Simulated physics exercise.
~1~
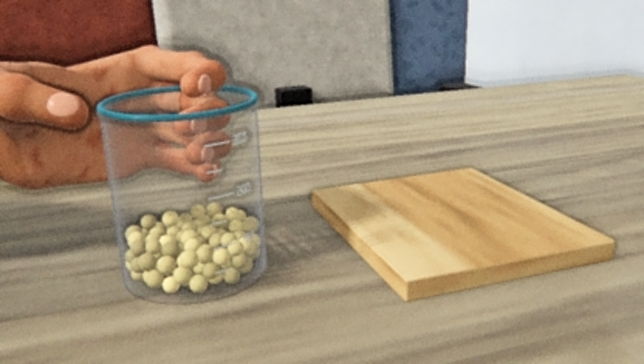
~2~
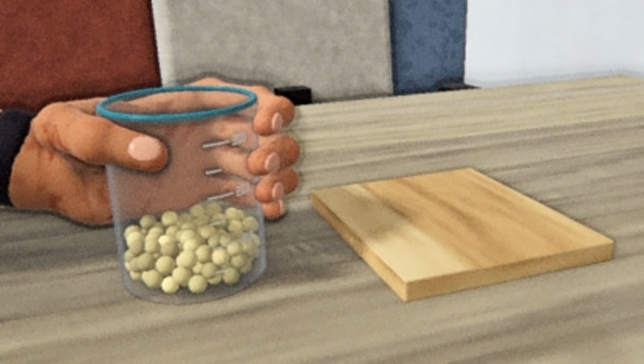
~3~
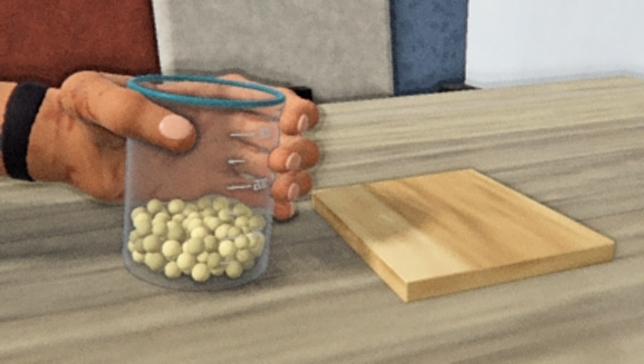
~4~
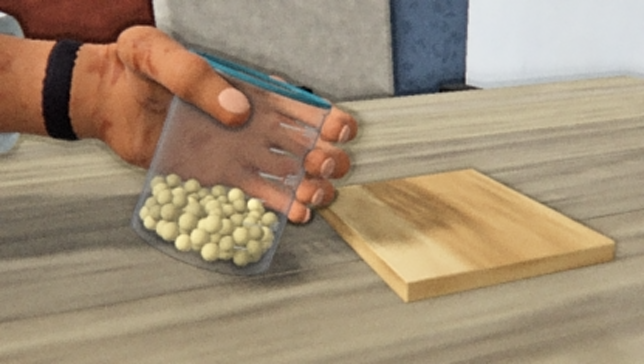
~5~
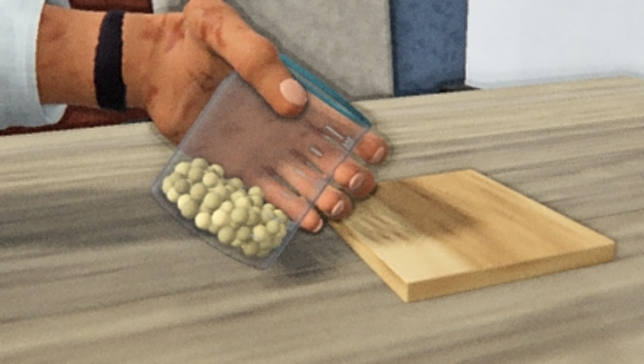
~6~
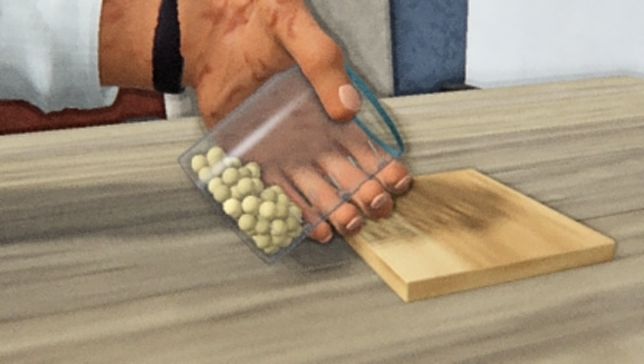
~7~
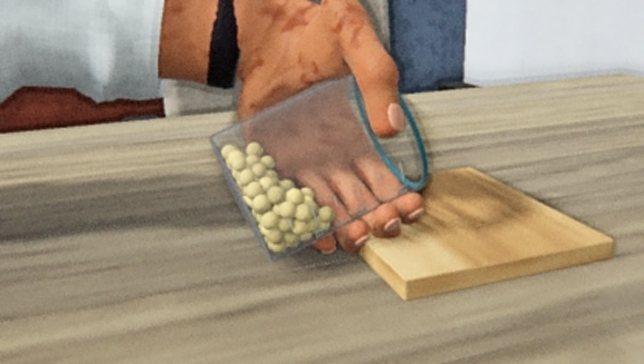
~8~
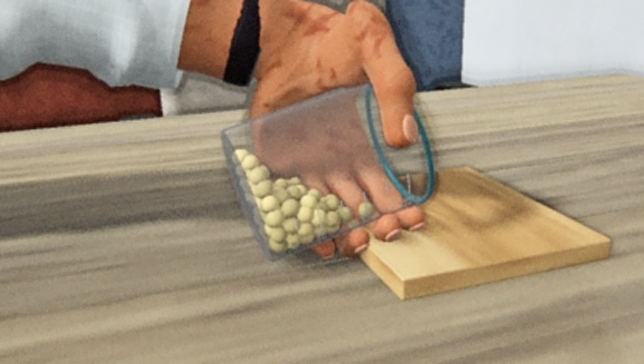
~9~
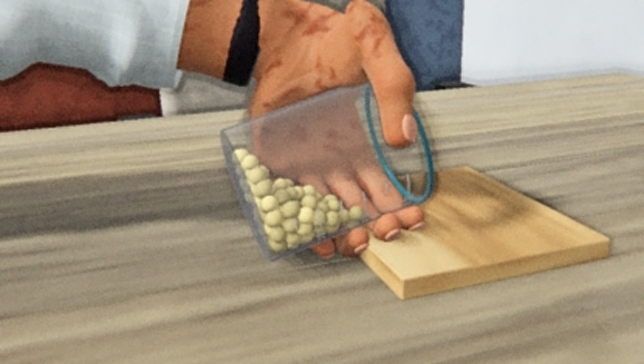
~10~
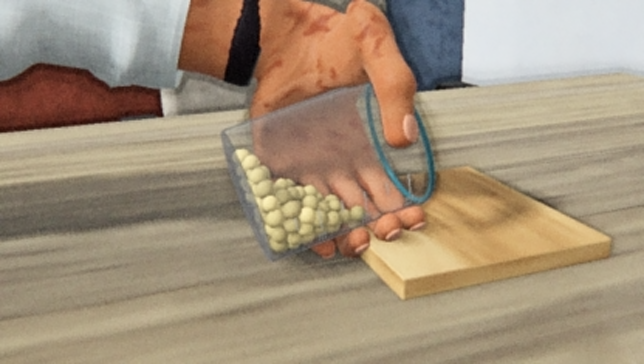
On a wooden table, a hand grips a clear beaker of pale beads and tips it right onto a wooden block, spilling none.
